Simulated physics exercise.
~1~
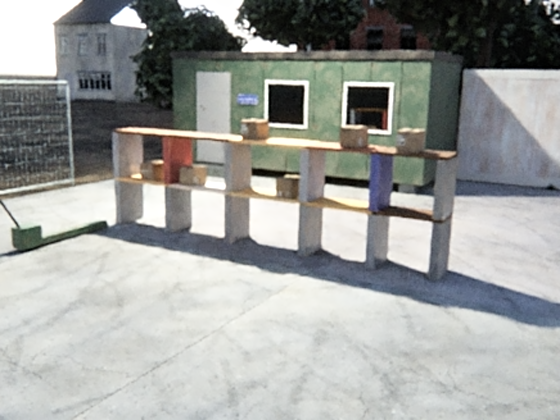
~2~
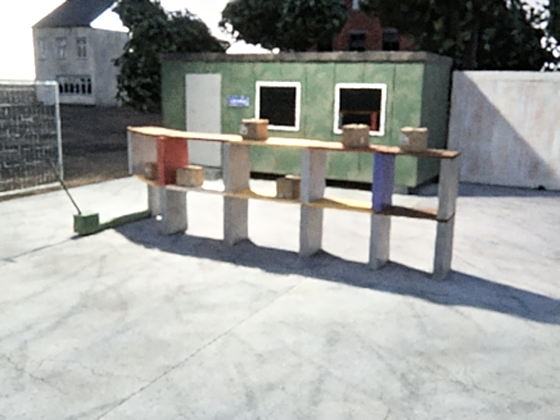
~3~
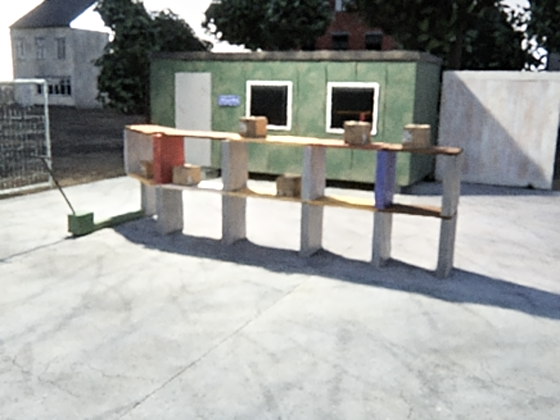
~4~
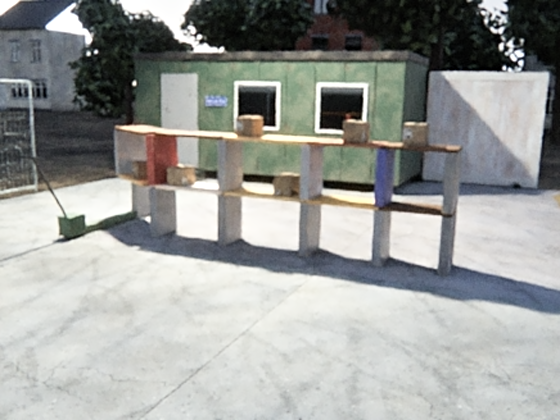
A low green jack with a thin handle slides in from the left across pale concrete, toward a long two-tier shelf of boards laid over grey uprights, with one red and one blue. Its flat bar reaches the foot of the leftmost lower upright and shoves it right, close to its neighbour. The left end of the shelving now juts out beyond that shifted support, yet it stays up. The jack then stops, and the view drifts gently sideways before a green cabin. Boards, uprights and small brown boxes all remain up, with nothing fallen.
